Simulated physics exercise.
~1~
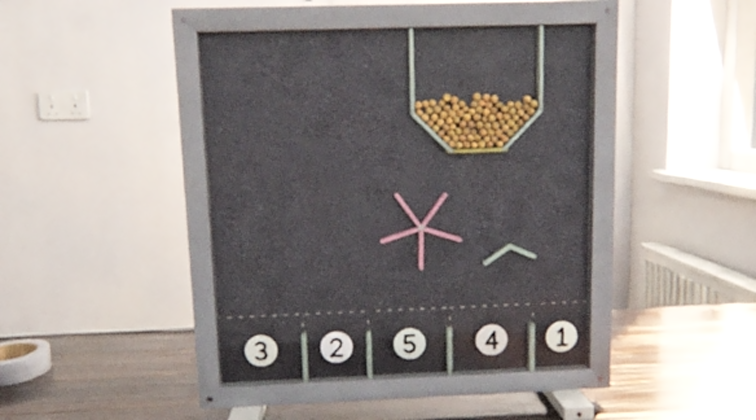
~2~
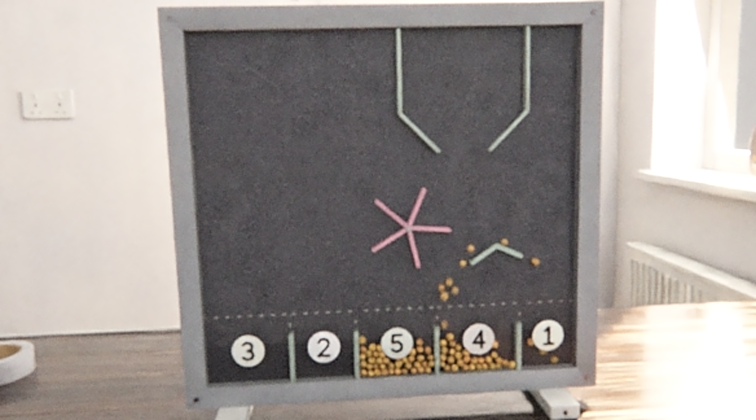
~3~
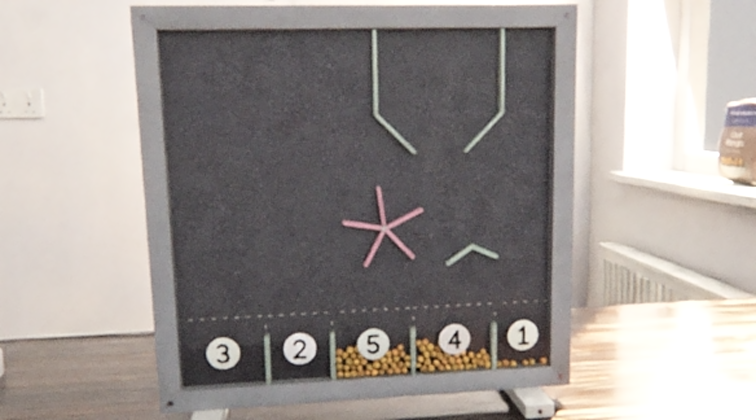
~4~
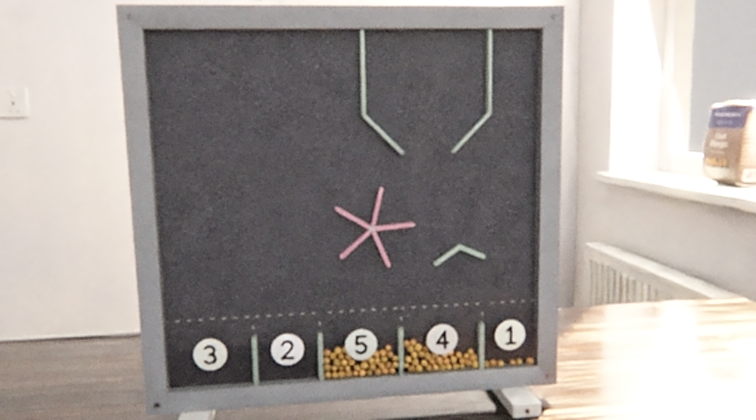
An upright chute box held wooden beads in a hopper until they poured down past a turning pink star and a small green peak, and they settled mostly in bins five and four, with a few in bin one and none in the others.
